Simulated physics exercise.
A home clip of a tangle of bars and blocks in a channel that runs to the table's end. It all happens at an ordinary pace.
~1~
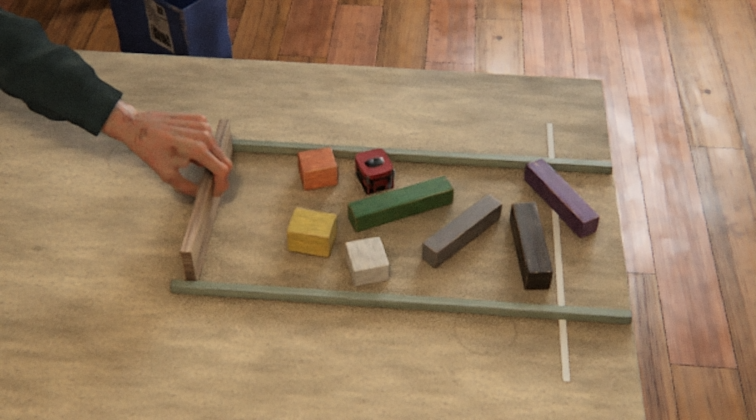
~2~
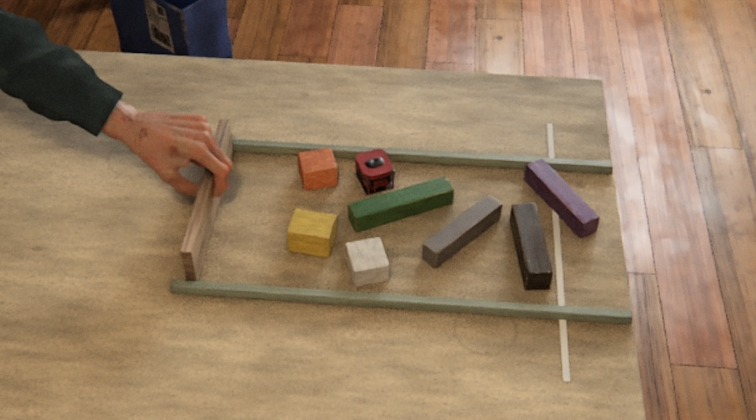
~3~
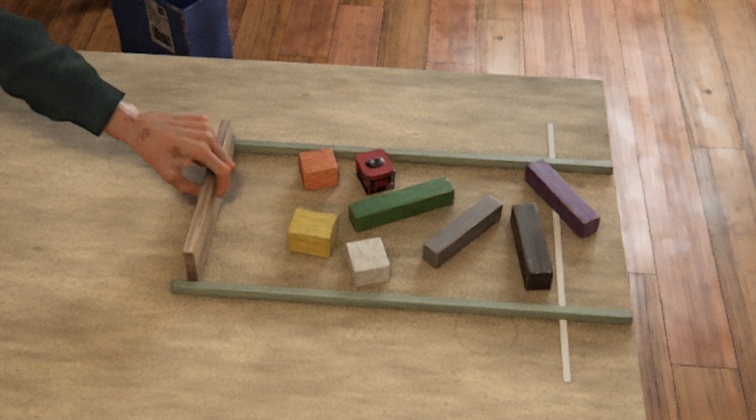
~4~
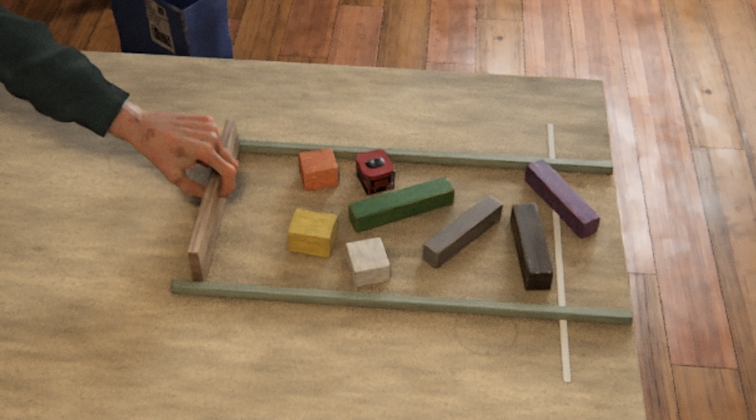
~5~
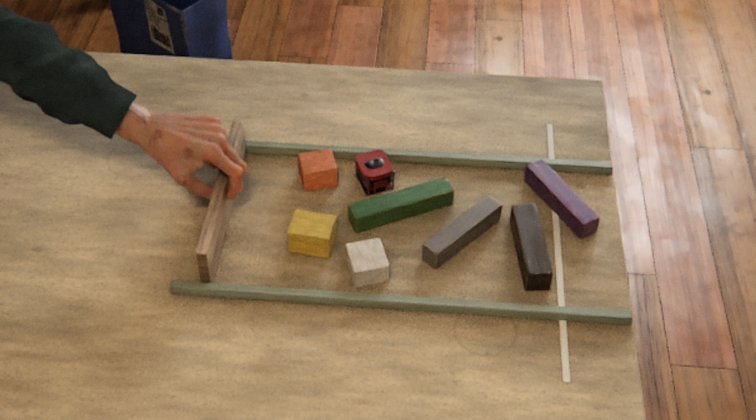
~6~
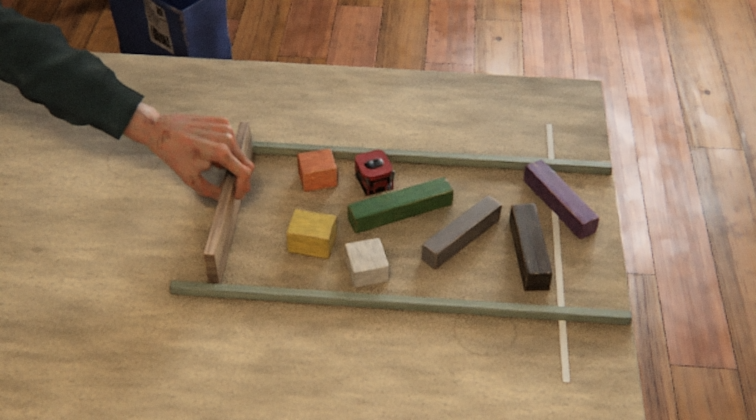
The clip opens on a tabletop channel between two pale green rails, with coloured blocks and bars scattered inside and a hand gripping an upright wooden board at the left. The hand then slides the board a short way right, toward the orange and yellow blocks, while the pieces stay in place.
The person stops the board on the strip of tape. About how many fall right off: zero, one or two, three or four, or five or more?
The number that fall off is one or two.
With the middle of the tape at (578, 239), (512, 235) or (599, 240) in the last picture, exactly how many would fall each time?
In that order 5, 1 and 5.
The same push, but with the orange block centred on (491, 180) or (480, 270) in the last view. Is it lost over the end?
In that order, it falls; tumbles off.
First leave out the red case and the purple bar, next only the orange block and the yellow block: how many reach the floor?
It would be 1 and 1.
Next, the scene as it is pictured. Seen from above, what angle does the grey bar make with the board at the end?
Roughly 10° out of line.
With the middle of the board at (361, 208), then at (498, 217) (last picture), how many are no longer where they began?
First 5, then 8.
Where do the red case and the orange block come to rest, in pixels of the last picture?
About (604, 178), and the other about (574, 187).
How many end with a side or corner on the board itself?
That makes 4.
Early on, none off yet; purple bar at rest near (560, 198); black bar at rest near (530, 246); grey bar at rest near (462, 232).
A while later, none off yet; purple bar at rest near (560, 198); black bar moving near (537, 249); grey bar travelled a little near (493, 235).
Further along, none off yet; purple bar travelled about its own width near (621, 202); black bar travelled about its own width near (589, 258); grey bar travelled about its own width near (567, 250).
Finally, the number that fall off is one or two; lost, black bar and purple bar.
